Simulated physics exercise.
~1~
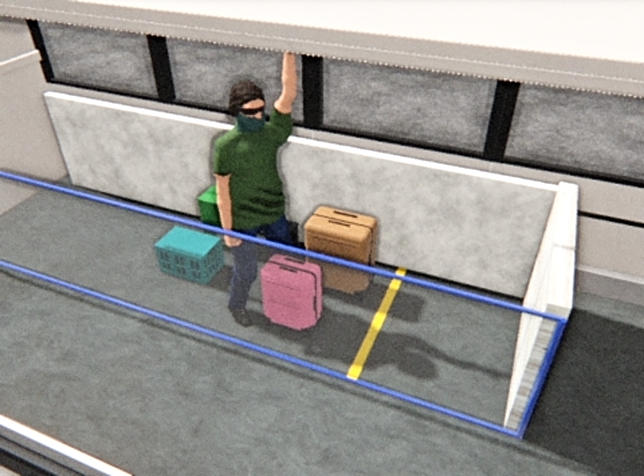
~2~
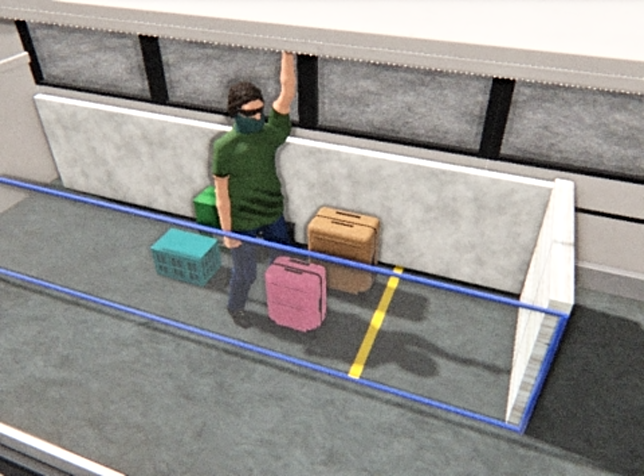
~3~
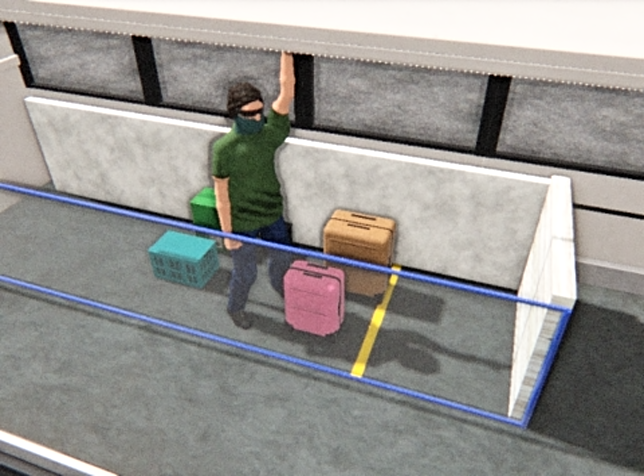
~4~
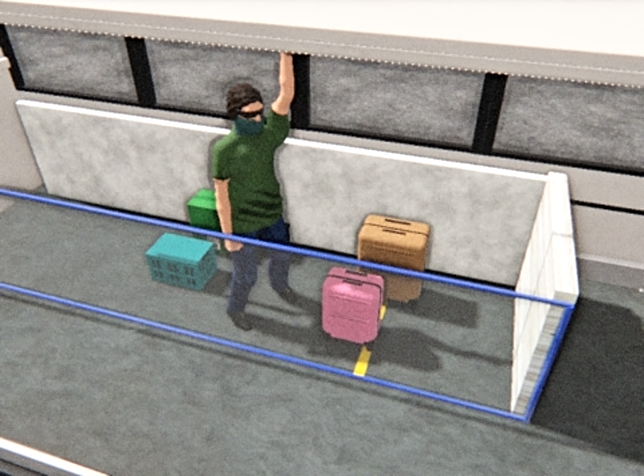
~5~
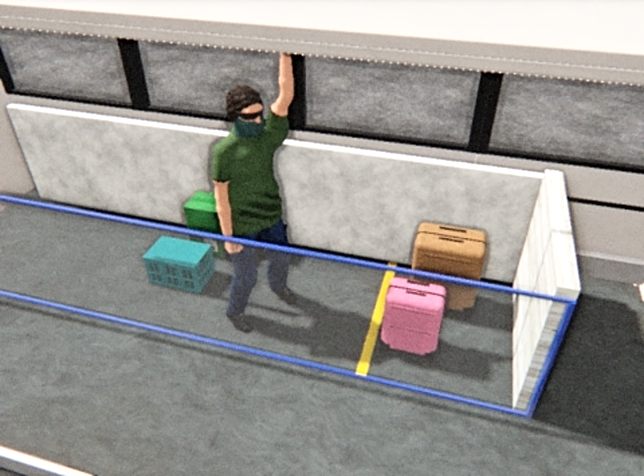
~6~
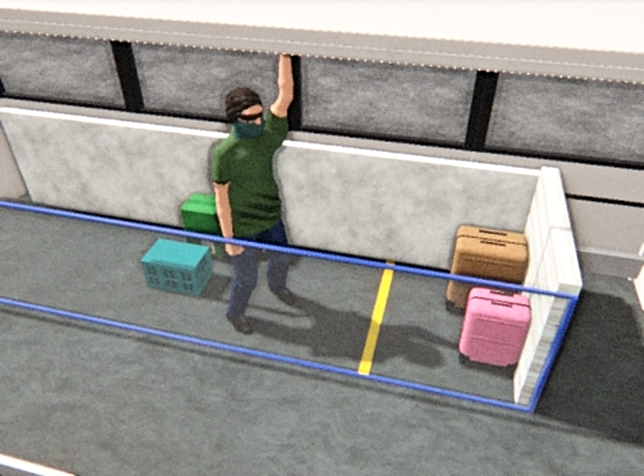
The standing bay of a tram is seen from above at an angle, with a pale low wall behind and blue lines marking its edges. A masked passenger in a green shirt and dark glasses grips overhead with one raised arm, a teal crate and a green pack to the left, a pink wheeled case and a larger brown one to the right. Both cases start sliding right, upright, slowly at first. They cross the yellow floor line and keep going, while the passenger, crate and pack hold their places. Finally, both cases stand near the white right-hand panel, well past the line.
